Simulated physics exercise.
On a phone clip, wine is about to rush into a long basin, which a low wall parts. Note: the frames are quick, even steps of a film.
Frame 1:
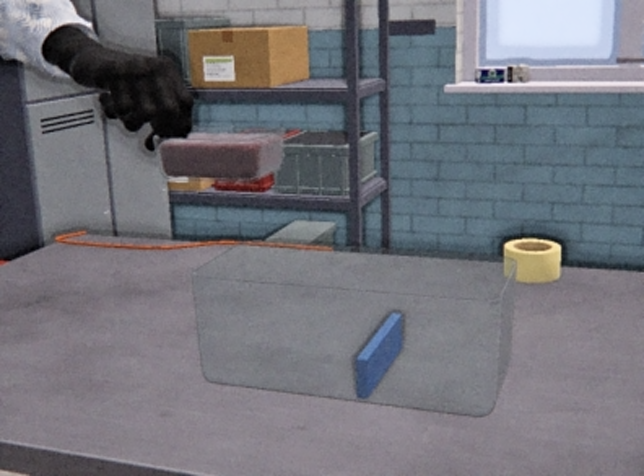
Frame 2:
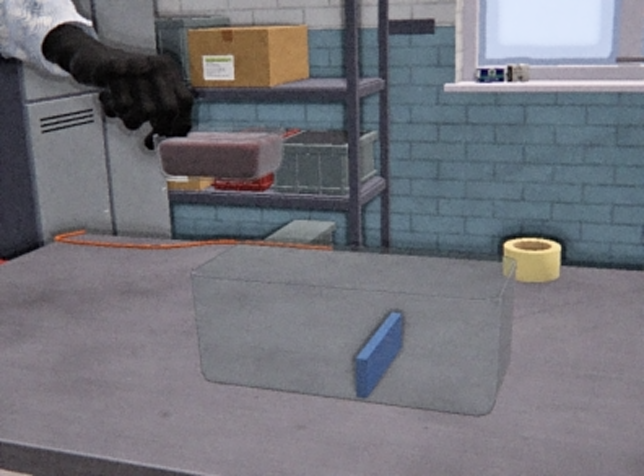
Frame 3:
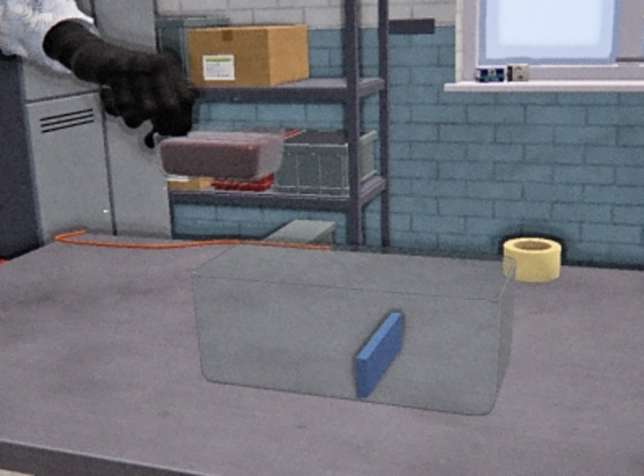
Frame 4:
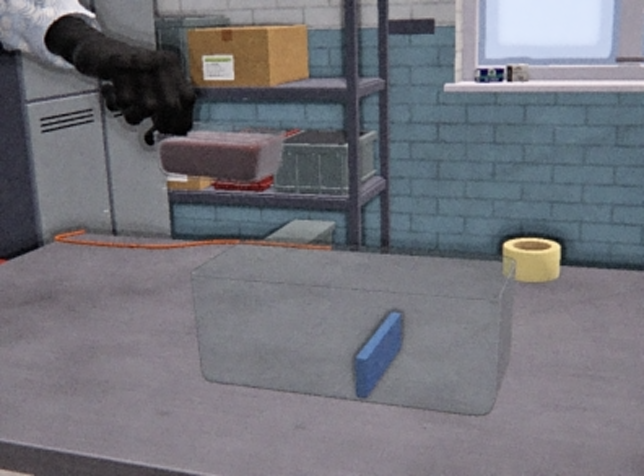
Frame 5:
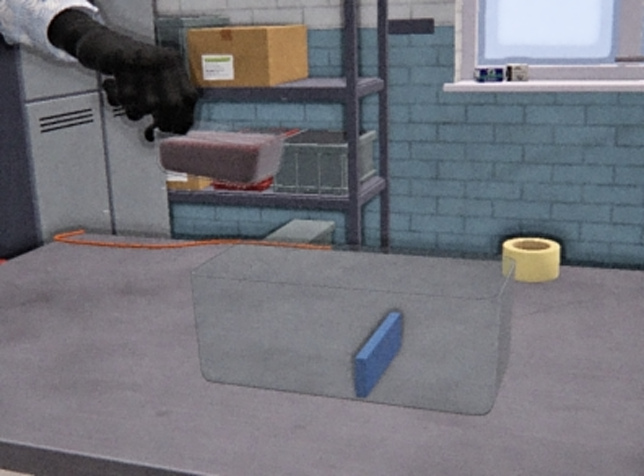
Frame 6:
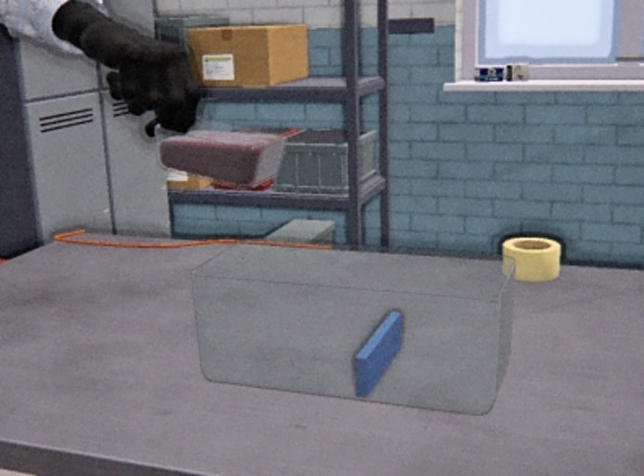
A black-gloved hand holding a small container of dark red liquid, tilting it slightly above a clear basin with a blue divider.
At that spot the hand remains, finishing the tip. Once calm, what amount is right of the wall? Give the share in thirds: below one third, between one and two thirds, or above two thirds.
The share is below one third.
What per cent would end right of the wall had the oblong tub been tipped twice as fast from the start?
Roughly 5 %.
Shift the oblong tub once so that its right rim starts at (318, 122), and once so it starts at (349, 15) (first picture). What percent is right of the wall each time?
It comes out at around 55 percent and then around 80 percent.
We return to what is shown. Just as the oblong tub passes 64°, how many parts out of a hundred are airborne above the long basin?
Estimated: 35 per cent or thereabouts.
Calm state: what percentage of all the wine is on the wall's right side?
5 % or thereabouts.
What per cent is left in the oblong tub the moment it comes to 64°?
About 25 per cent.
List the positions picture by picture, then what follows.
In the first frame, tilt 0°; pouring edge (272, 136); surface from (176, 138) to (272, 140); the long basin's rim runs from (218, 259) to (508, 280); the wall's top is at (380, 336).
In the second frame, tilt 0°; pouring edge (272, 136); surface from (177, 137) to (272, 140).
In the third frame, tilt 2°; pouring edge (272, 137); surface from (176, 137) to (272, 140).
In the fourth frame, tilt 4°; pouring edge (273, 139); surface from (177, 137) to (272, 141).
In the fifth frame, tilt 7°; pouring edge (273, 142); surface from (177, 137) to (273, 141).
In the sixth frame, tilt 10°; pouring edge (274, 145); surface from (177, 136) to (275, 142).
A moment on, the oblong tub is tipped part way and 26 per cent is still to pour, 37 is left of the wall and 0 right of it.
Next, the oblong tub is tipped right over and 3 per cent is still to pour, 91 is left of the wall and 2 right of it.
Then the oblong tub is tipped right over and 0 per cent is still to pour, 96 is left of the wall and 3 right of it.
Later the oblong tub is tipped right over and 0 per cent is still to pour, 97 is left of the wall and 3 right of it.
Finally, 96 per cent lies left of the wall, 3 right of it and 1 outside.
